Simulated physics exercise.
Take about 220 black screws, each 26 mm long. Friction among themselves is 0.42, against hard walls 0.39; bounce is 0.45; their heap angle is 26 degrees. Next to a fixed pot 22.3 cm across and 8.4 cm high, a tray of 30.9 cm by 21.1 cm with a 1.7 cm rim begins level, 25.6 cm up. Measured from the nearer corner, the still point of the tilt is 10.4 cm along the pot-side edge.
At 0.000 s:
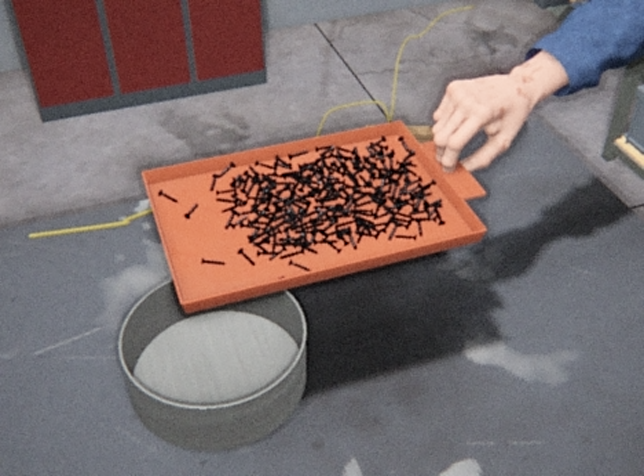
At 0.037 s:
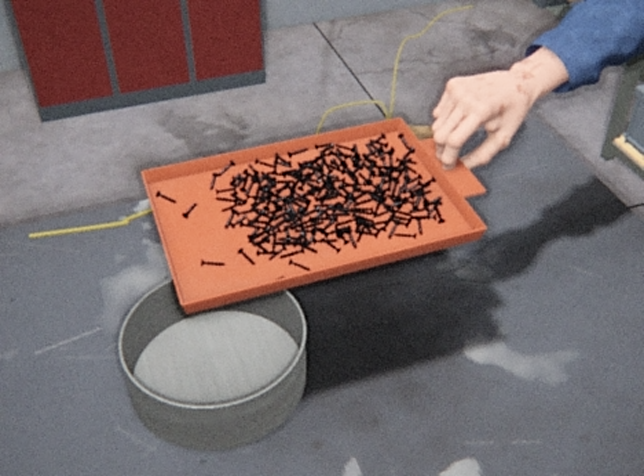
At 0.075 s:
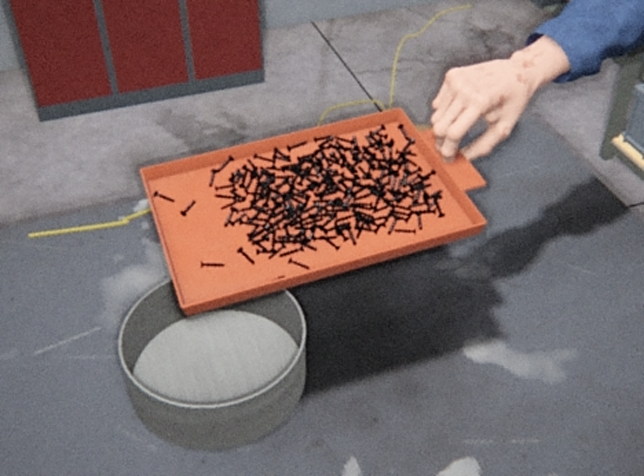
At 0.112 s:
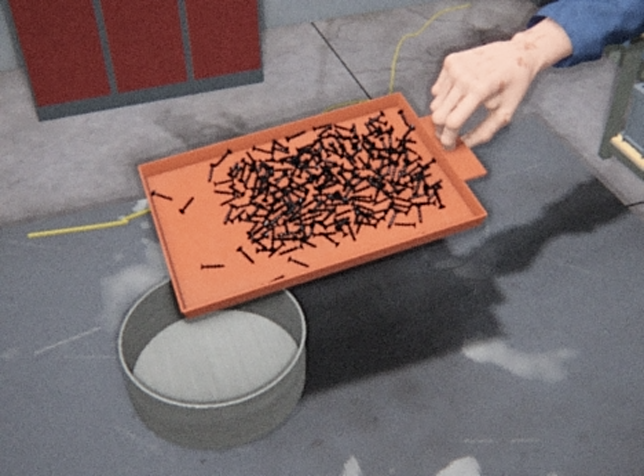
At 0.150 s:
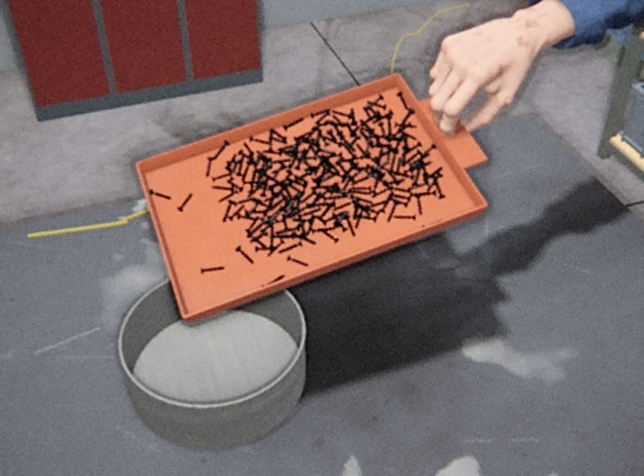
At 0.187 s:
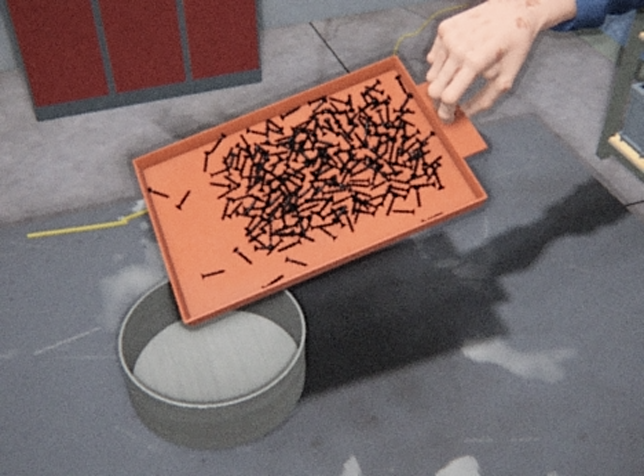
An orange tray of black screws tilts toward its left front corner as a hand raises its right end.
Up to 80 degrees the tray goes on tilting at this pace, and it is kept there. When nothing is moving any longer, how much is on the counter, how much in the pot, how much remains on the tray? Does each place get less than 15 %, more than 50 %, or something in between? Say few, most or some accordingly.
Counter: Most. Pot: Few. Tray: Few.
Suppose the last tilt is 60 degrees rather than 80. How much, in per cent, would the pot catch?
Roughly 5 percent.
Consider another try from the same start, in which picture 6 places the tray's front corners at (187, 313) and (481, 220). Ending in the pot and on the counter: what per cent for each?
Split: Pot = 25, counter = 75.
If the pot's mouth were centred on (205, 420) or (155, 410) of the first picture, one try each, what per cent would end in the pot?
In order, about 100 and about 95 per cent.
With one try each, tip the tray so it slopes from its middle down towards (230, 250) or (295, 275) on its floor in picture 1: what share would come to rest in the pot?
Some 5 and 20 per cent.
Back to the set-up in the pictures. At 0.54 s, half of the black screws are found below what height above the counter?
Around 28 cm up.
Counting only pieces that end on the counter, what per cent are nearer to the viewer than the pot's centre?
About 100 percent of the spill.
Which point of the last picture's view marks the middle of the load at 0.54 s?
Estimated centre of load: Around (240, 276).
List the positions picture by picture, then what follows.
The first frame shows tray tilt 0 degrees, front corners at (185, 300) and (482, 228); middle of the pieces at (327, 195); pot at (213, 332).
The second frame shows tray tilt 1 degrees, front corners at (185, 301) and (481, 226); middle of the pieces at (326, 194).
The third frame shows tray tilt 3 degrees, front corners at (185, 303) and (481, 221), lowest corner left front; middle of the pieces at (326, 189).
The fourth frame shows tray tilt 8 degrees, front corners at (185, 308) and (482, 213), lowest corner left front; middle of the pieces at (325, 182).
The fifth frame shows tray tilt 13 degrees, front corners at (186, 313) and (482, 204), lowest corner left front; middle of the pieces at (323, 174).
The sixth frame shows tray tilt 19 degrees, front corners at (187, 318) and (482, 196), lowest corner left front; middle of the pieces at (321, 167); pot at (213, 331). Its pace works out near 150 degrees a second.
Then, at 0.40 s, tilt 51 degrees; the tray holds 100 %, the pot 0 %.
After 0.54 s, tilt 71 degrees; the tray holds 95 %, the pot 0 %.
After 0.81 s, tilt 80 degrees; the tray holds 5 %, the pot 5 %.
In the end, at 1.8 s, counter 90 %, pot 5 %, tray 0 %.
